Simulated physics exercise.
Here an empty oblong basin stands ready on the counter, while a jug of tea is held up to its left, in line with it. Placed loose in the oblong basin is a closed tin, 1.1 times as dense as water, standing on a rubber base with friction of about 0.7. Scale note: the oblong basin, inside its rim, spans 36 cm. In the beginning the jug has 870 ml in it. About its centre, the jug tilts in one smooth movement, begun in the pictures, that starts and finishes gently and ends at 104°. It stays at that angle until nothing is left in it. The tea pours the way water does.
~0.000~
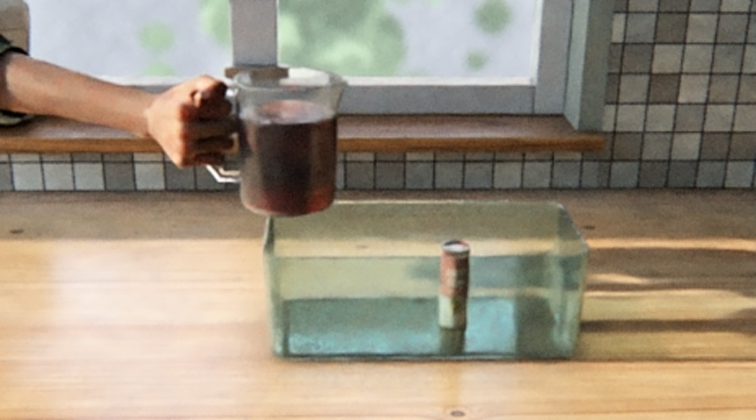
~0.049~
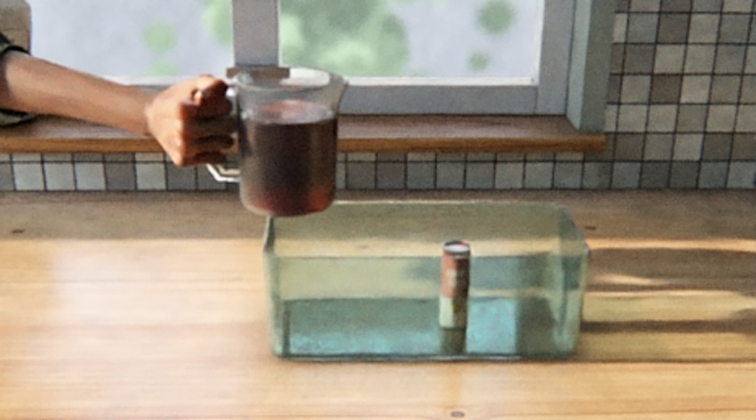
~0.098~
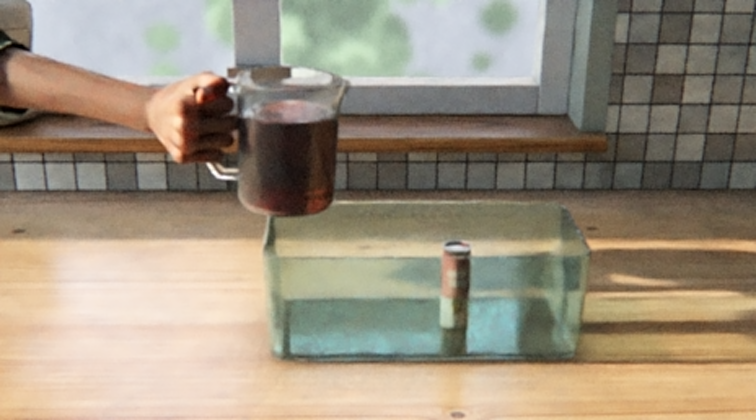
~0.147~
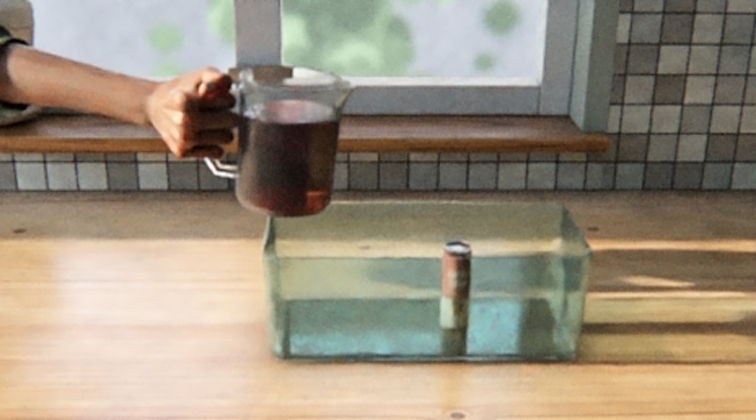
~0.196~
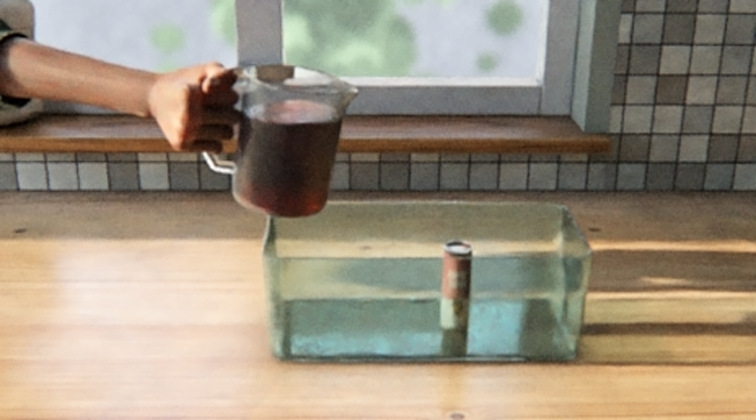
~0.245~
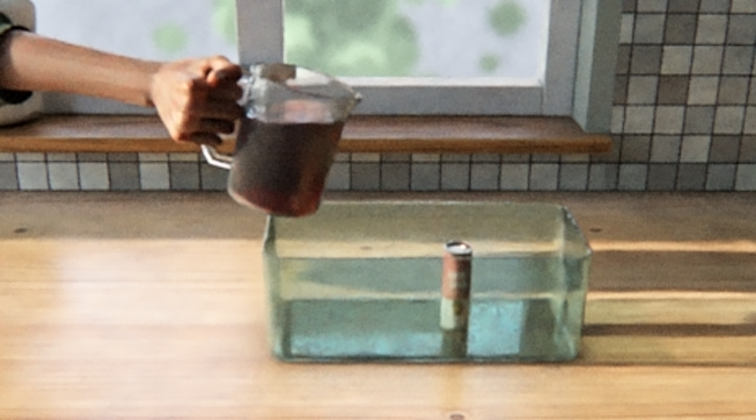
A hand reaching in from the left grips a clear glass jug of dark reddish-brown tea above the left end of a pale green glass basin, seen from the front on a sunlit wooden counter. A small red-brown and pale green tin stands inside the basin, with a window and grey tiles behind. The hand slowly tilts the jug slightly rightward, its tea staying inside, while the view holds still.
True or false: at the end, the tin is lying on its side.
False.
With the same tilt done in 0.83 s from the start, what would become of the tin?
The tin stays on its base.
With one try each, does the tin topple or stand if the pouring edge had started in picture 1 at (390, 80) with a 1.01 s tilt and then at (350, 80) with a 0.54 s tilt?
Trial 1 - tin tips; trial 2 - tin stays standing.
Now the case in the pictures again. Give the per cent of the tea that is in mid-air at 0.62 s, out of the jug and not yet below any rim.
Around 10 percent.
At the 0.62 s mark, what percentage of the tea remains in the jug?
Near 88 in a hundred.
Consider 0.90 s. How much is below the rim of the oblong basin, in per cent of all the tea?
I reckon close to 48 per cent.
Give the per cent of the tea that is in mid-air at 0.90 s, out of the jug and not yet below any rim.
About 14 % of the total.
By 0.62 s the tilt is 71° and 89 per cent is still to pour; the tin stands where it began.
By 0.90 s the tilt is 101° and 37 per cent is still to pour; the tin stands where it began.
By 1.19 s the tilt is 104° and 6 per cent is still to pour; the tin stands where it began.
By 1.51 s the tilt is 104° and 0 per cent is still to pour; the tin stands where it began.
At rest the tin stands where it began.
